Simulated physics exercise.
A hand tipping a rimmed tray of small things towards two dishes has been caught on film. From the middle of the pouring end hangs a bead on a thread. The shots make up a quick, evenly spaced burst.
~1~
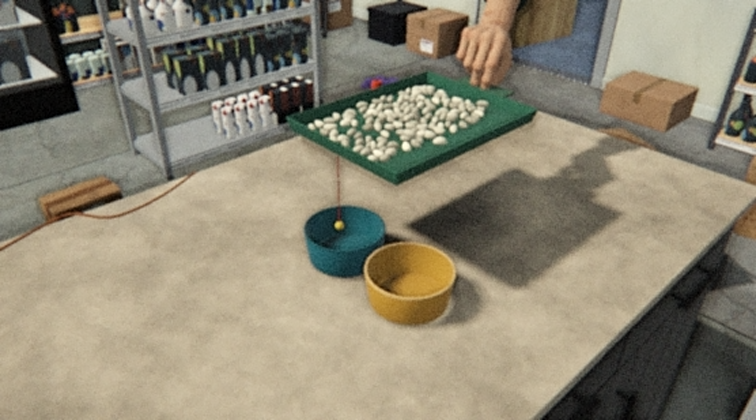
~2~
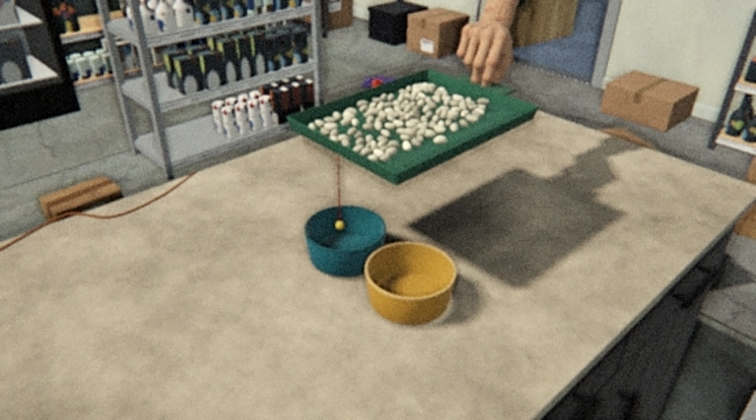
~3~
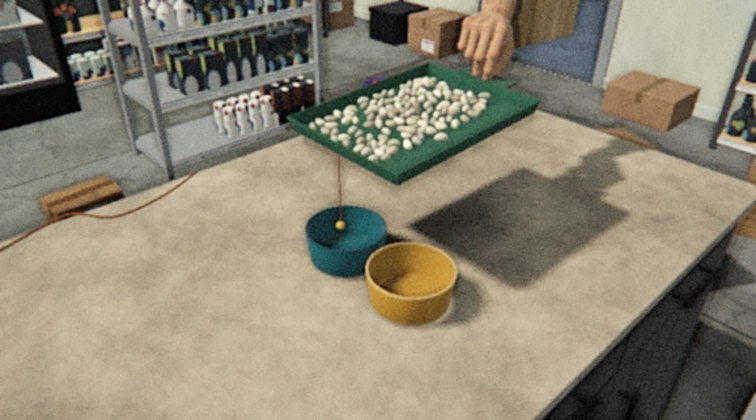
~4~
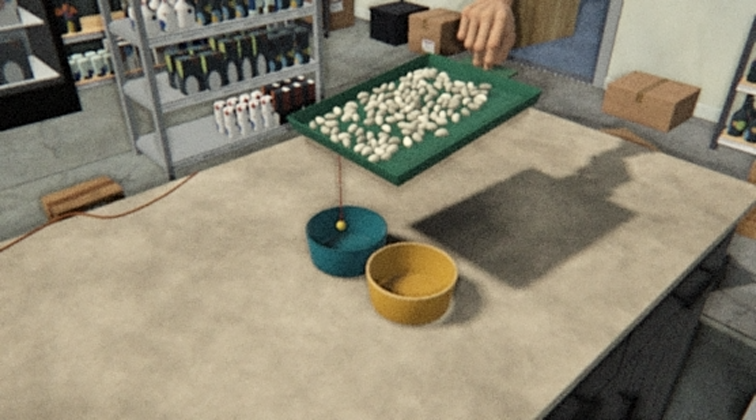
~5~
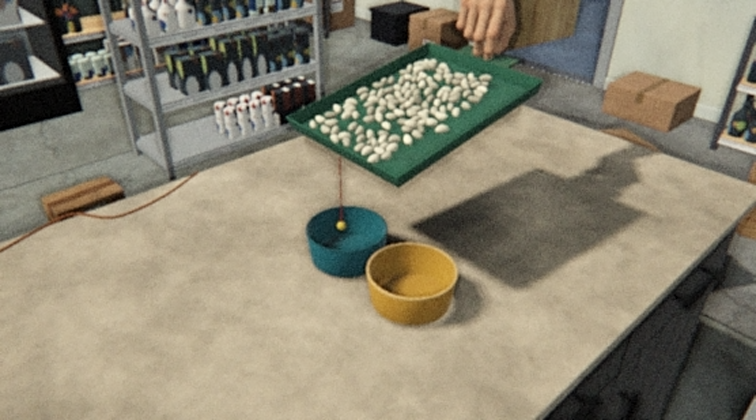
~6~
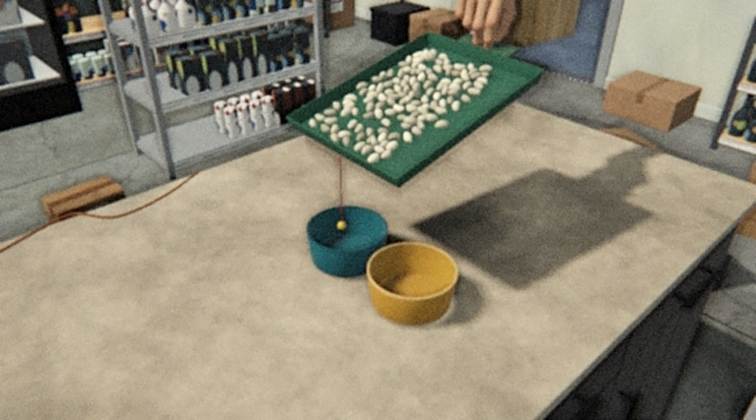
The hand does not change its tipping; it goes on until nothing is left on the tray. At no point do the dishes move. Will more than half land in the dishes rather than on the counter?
It looks like most goes past the dishes, when all's done.
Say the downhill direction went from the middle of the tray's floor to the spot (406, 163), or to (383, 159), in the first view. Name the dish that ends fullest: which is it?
The right-side dish, then the right-side dish.
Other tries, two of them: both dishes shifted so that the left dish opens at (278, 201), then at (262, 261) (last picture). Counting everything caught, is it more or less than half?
Shy of half, then shy of half.
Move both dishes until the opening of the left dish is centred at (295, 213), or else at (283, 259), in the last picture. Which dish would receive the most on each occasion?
It comes out as the dish further right in the first try and the dish further left in the second.
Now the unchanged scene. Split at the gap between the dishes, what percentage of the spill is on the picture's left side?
That's roughly 100 per cent of the pieces.
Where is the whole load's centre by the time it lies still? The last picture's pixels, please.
I'd put the middle somewhere around (304, 300).
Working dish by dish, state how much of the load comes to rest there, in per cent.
Result - left dish: 0 %; right dish: 10 %.
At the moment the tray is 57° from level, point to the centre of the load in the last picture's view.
Around (357, 116).
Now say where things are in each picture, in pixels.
The first picture shows corners of the pouring end (291, 117) and (397, 170), level; middle of the load (412, 116), white beans; left dish (314, 255); right dish (378, 301); bead on its thread (340, 226).
The second picture shows corners of the pouring end (292, 117) and (397, 170), level; middle of the load (412, 115).
The third picture shows corners of the pouring end (292, 117) and (398, 171), tipped barely, lowest at the right corner; middle of the load (413, 111).
The fourth picture shows corners of the pouring end (292, 117) and (398, 173), tipped a little, lowest at the right corner; middle of the load (413, 106).
The fifth picture shows corners of the pouring end (291, 117) and (397, 174), tipped a little, lowest at the right corner; middle of the load (413, 100).
The sixth picture shows corners of the pouring end (291, 116) and (397, 175), tipped a little, lowest at the right corner; middle of the load (413, 94); left dish (316, 255); right dish (380, 301).
Just after the last frame, tray tipped steeply; almost all on the tray; just a few in the air.
A moment on, tray tipped right over; almost all on the tray; just a few in the right dish; just a few outside both; just a few in the air.
Further on, tray tipped past a quarter turn; about a tenth in the right dish; just a few in the left dish; almost all outside both.
When it is over, tray tipped past a quarter turn; about a tenth in the right dish; just a few in the left dish; almost all outside both.
